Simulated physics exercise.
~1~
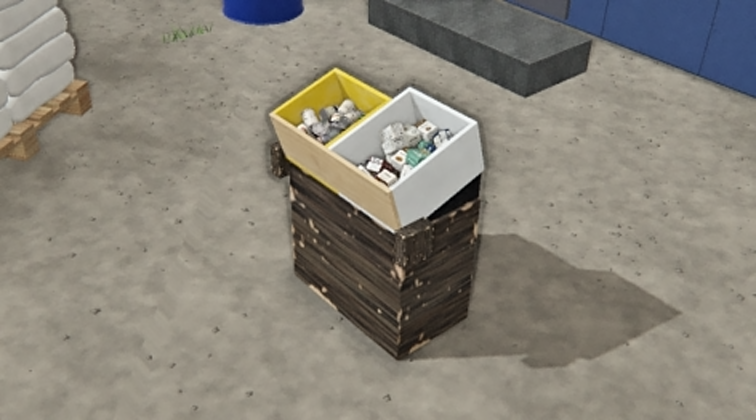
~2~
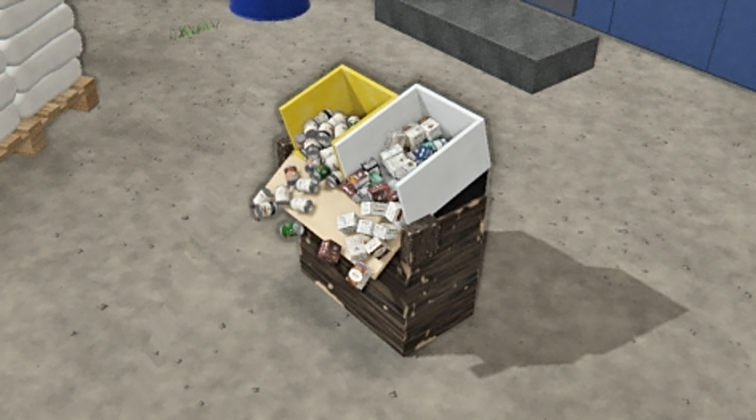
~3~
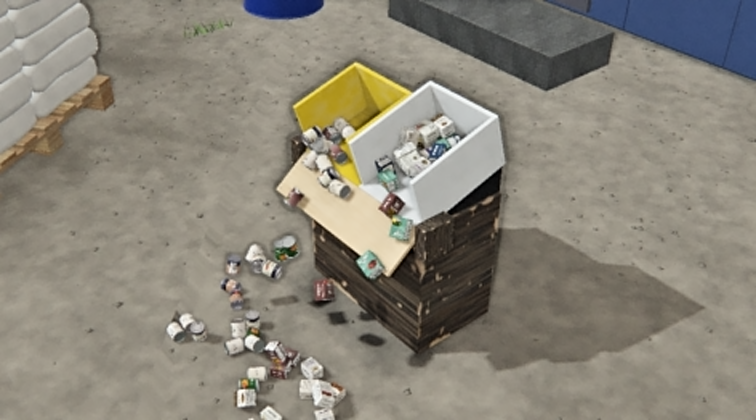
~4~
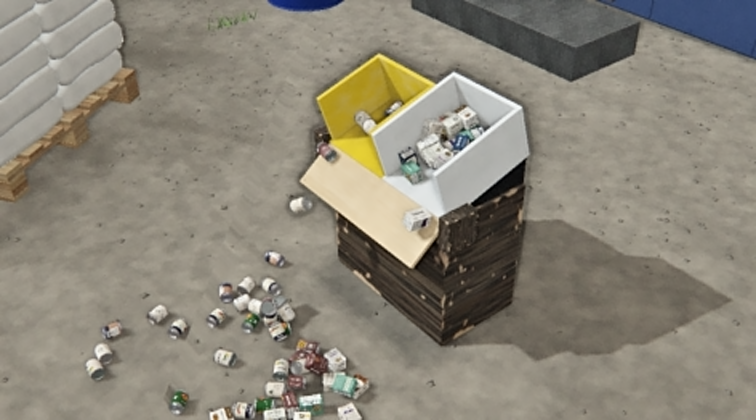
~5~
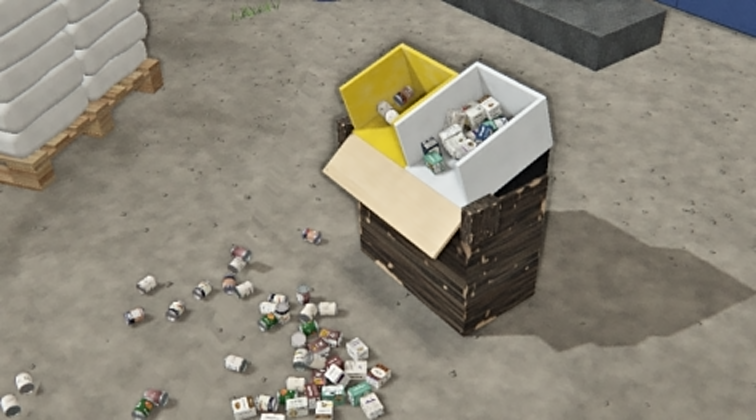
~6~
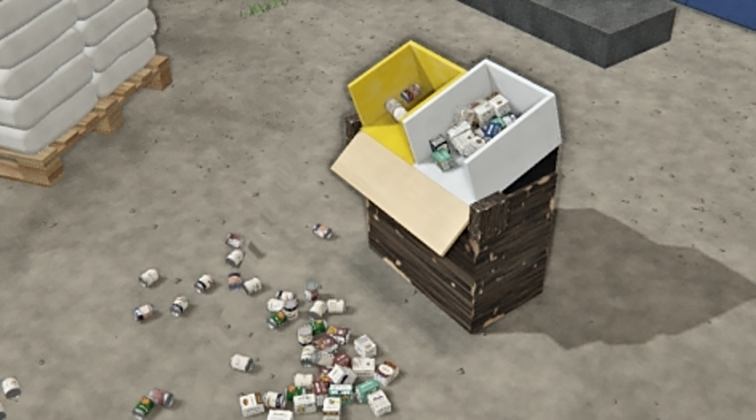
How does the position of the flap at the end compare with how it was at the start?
At the start the flap leans up against the front of the two hoppers. By the end it has swung over on its bottom edge and hangs upside down, sloping outward below the open fronts.
